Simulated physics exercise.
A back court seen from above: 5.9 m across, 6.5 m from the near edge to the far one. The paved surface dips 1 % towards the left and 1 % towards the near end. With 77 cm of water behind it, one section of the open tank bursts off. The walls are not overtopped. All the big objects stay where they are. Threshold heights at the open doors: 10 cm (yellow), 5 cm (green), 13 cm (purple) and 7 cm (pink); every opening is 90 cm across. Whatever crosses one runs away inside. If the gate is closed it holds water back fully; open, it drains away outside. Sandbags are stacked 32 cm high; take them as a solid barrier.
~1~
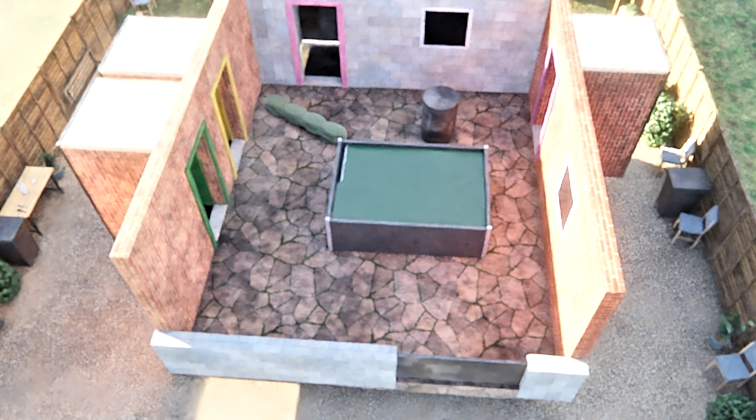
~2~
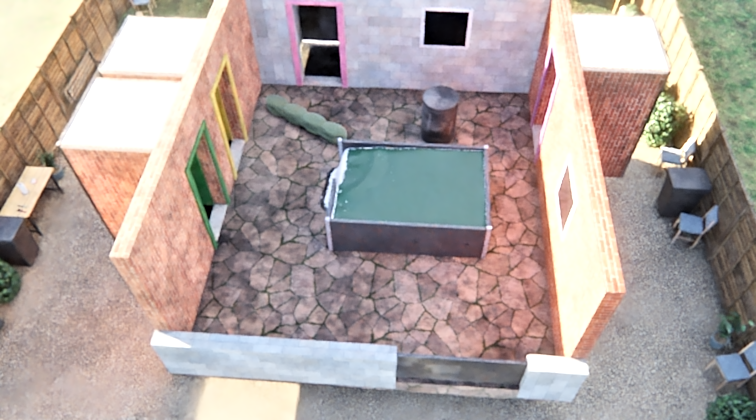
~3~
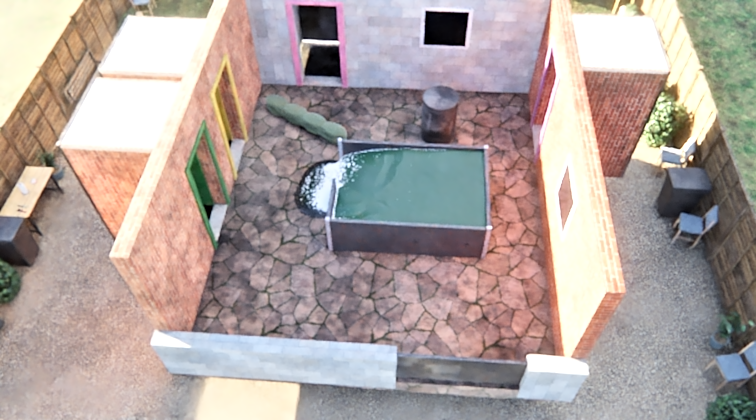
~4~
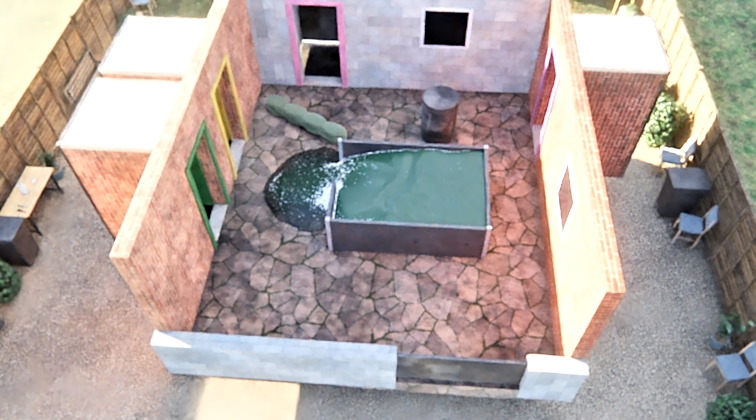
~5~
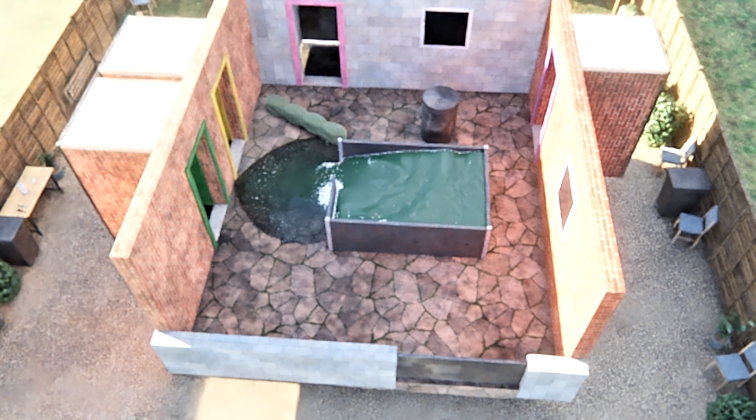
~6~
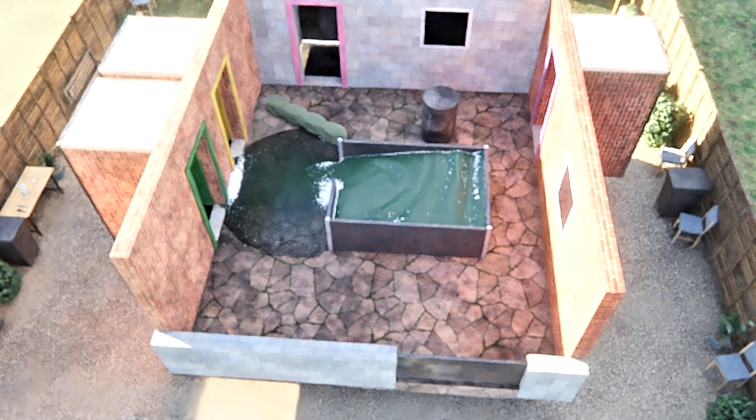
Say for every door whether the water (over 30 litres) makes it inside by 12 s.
The water let in: At the yellow door it exceeds the limit; at the green door it passes the limit; at the purple door it does not reach the limit; at the pink door it keeps below the limit.
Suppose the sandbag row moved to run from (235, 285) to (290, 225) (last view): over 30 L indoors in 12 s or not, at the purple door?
Against that limit: Purple not over.
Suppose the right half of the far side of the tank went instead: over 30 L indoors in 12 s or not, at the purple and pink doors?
Against that limit: Purple past it, pink past it.
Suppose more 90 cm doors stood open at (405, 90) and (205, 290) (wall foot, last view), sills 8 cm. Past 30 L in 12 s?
In that order: Not over, below.
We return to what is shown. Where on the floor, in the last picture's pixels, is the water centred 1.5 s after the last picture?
Near (362, 197).
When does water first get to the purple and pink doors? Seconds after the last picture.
Purple 4.5 s, pink 1.4 s.
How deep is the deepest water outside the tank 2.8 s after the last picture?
Up to some 29 cm.
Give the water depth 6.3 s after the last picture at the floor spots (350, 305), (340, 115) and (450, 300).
Roughly 3, 3 and 2 cm, in turn.
Then, 0.7 s after the last picture water covers 20 % of the floor and is deepest (44 cm) near (335, 187); yellow door 27 cm at the sill, 87 L in, green door 22 cm at the sill, 42 L in, purple door not reached, pink door not reached.
Then, 1.5 s after the last picture water covers 25 % of the floor and is deepest (38 cm) near (233, 189); yellow door 34 cm at the sill, 237 L in, green door 23 cm at the sill, 147 L in, purple door not reached, pink door 5 cm at the sill, 0 L in.
Then, 2.8 s after the last picture water covers 45 % of the floor and is deepest (29 cm) near (241, 162); yellow door 28 cm at the sill, 415 L in, green door 17 cm at the sill, 279 L in, purple door not reached, pink door 7 cm at the sill, 0 L in.
Then, 6.3 s after the last picture water covers 85 % of the floor and is deepest (19 cm) near (186, 353); yellow door 17 cm at the sill, 645 L in, green door 12 cm at the sill, 436 L in, purple door 3 cm at the sill, 0 L in, pink door 5 cm at the sill, 1 L in.
Then, 11.3 s after the last picture water covers 95 % of the floor and is deepest (13 cm) near (186, 353); yellow door 8 cm at the sill, 717 L in, green door 9 cm at the sill, 507 L in, purple door 5 cm at the sill, 0 L in, pink door 2 cm at the sill, 1 L in.
